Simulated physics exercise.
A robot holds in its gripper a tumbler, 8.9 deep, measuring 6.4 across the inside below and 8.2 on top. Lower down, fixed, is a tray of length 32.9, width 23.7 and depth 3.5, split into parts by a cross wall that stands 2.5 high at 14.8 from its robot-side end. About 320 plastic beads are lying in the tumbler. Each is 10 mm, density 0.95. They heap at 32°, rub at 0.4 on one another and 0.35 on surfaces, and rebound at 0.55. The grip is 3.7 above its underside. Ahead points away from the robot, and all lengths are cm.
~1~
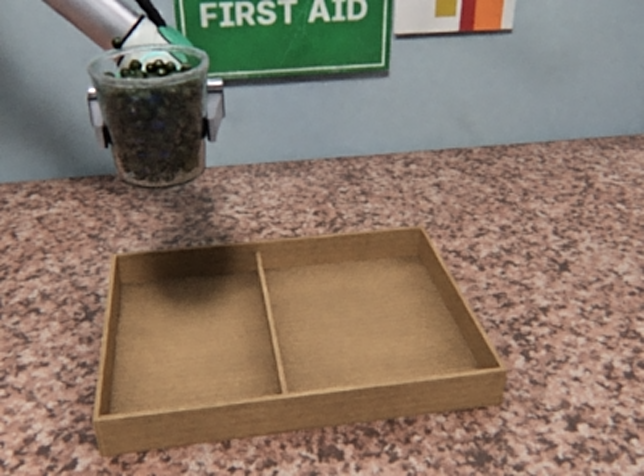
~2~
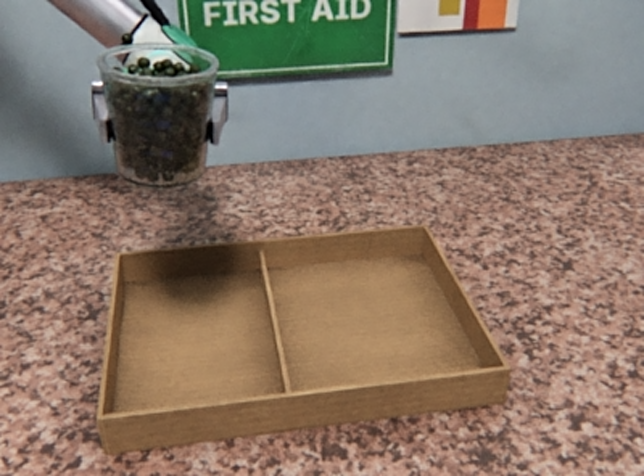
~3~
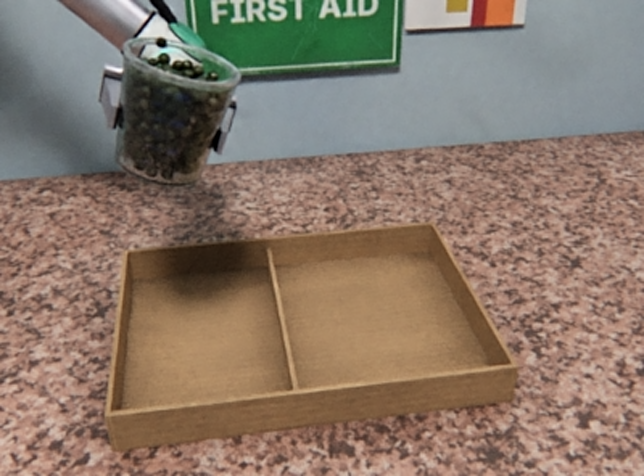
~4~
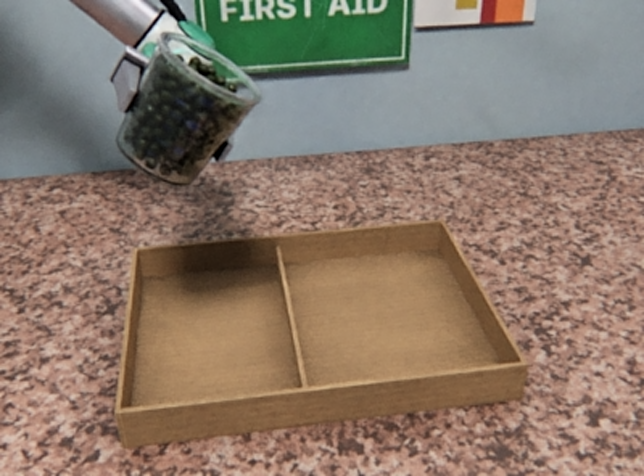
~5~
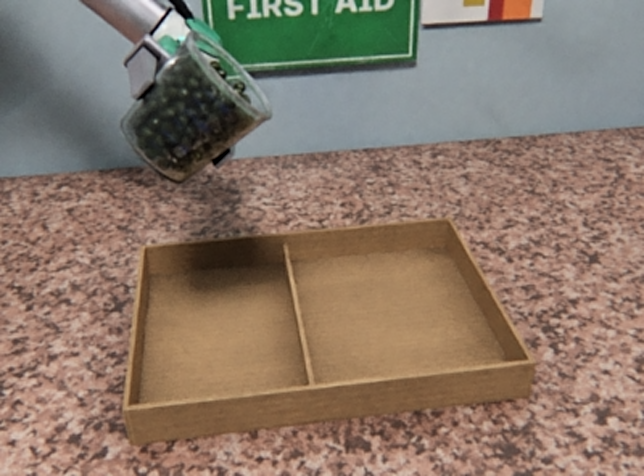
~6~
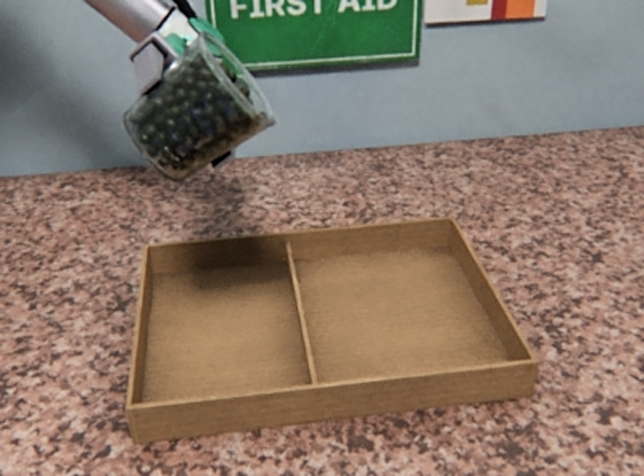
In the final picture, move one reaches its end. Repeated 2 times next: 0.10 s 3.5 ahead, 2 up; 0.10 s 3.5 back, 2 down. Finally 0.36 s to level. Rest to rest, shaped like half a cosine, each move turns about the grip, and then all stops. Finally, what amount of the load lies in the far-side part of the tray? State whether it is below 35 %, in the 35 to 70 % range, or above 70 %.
It is in the 35 to 70 % range.
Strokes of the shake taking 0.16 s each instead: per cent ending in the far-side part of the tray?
That change gives some 20 percent.
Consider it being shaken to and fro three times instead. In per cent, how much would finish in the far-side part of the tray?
I'd expect something close to 55 per cent.
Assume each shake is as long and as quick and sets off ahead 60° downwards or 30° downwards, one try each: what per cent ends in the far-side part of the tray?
Try one gives about 10 in a hundred, try two about 20 in a hundred.
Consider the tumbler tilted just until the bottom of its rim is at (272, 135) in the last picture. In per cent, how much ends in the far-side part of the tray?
Close to 70 in a hundred.
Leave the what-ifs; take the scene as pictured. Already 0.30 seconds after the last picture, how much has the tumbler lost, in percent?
About 40 in a hundred parts are out by then.
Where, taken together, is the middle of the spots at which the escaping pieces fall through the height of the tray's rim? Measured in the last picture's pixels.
They come through centred close to (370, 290).
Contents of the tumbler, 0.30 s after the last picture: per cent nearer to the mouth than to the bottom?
Roughly 45 per cent.
Then, 0.30 s on, tilted 54° forward, highest piece 27 above the table; 192 in the tumbler, 5 in the far-side part, 124 in flight or on a rim.
Then, 0.61 s on, tilted 20° forward, highest piece 26 above the table; 157 in the far-side part, 143 in the tumbler, 10 in the robot-side part, 6 on the table or floor, 5 in flight or on a rim.
Then, 0.96 s on, level, highest piece 25 above the table; 160 in the far-side part, 143 in the tumbler, 10 in the robot-side part, 8 on the table or floor.
Then, 2.01 s on, level, highest piece 25 above the table; 160 in the far-side part, 143 in the tumbler, 10 in the robot-side part, 8 on the table or floor.
In the end, 160 in the far-side part, 143 in the tumbler, 10 in the robot-side part, 8 on the table or floor. That is 50 % in the far-side part of the tray.
